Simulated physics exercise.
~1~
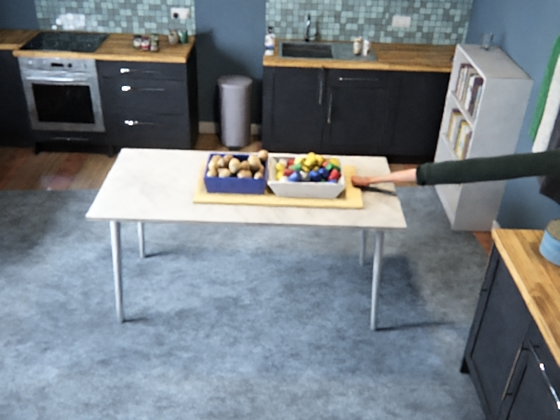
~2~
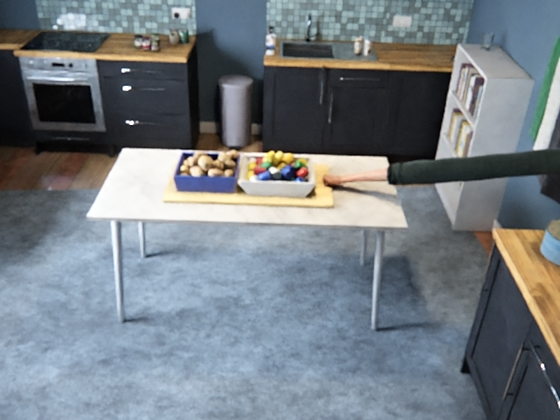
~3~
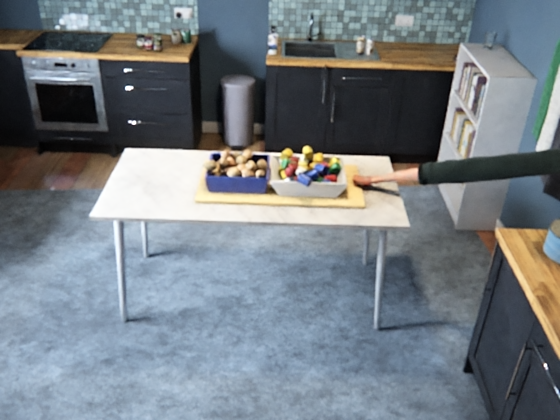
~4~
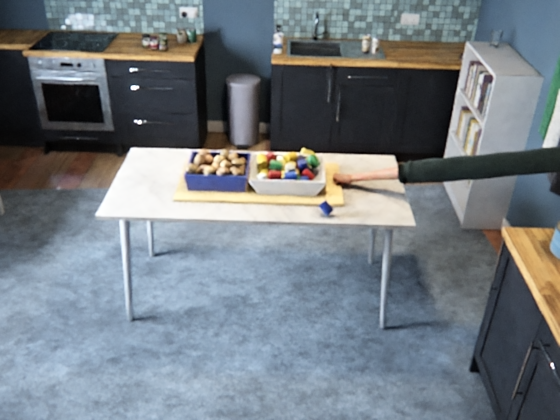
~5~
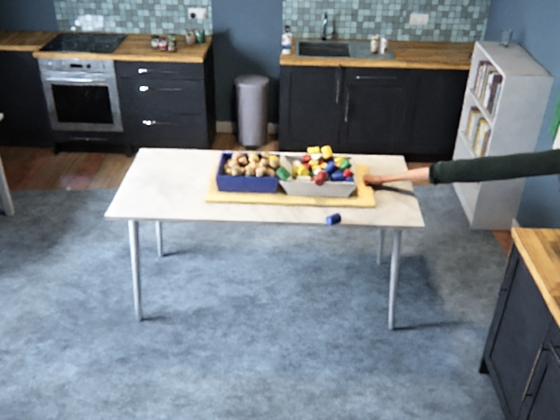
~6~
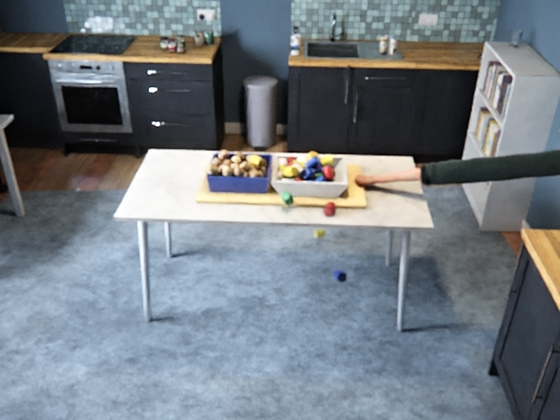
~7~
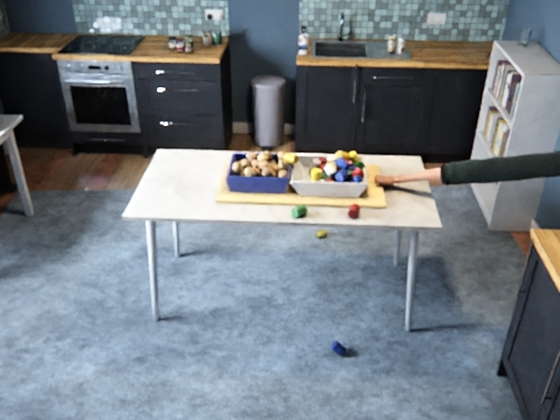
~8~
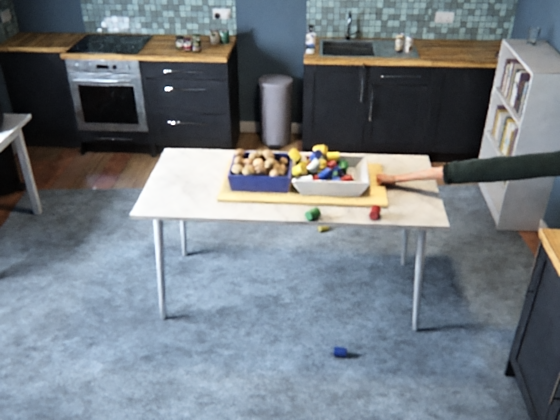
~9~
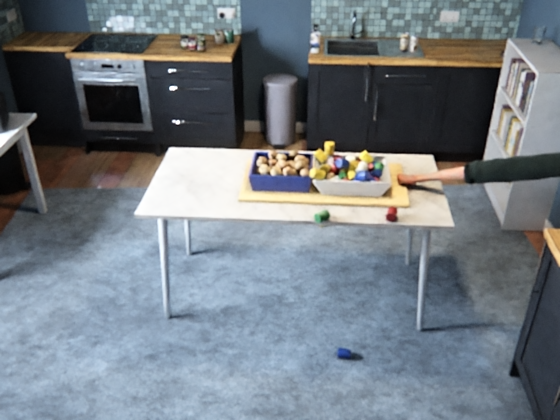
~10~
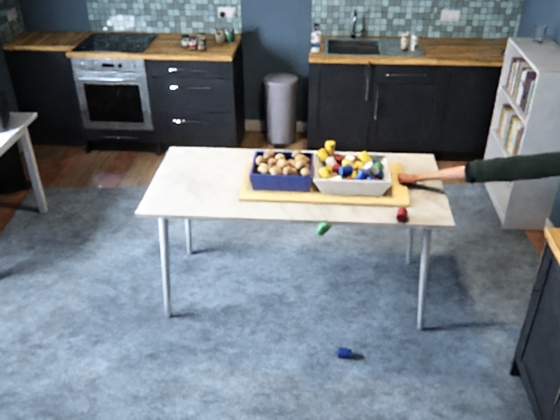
Hand shaking a board of two baskets back and forth on a table, spilling a few colourful pieces, one onto the floor.
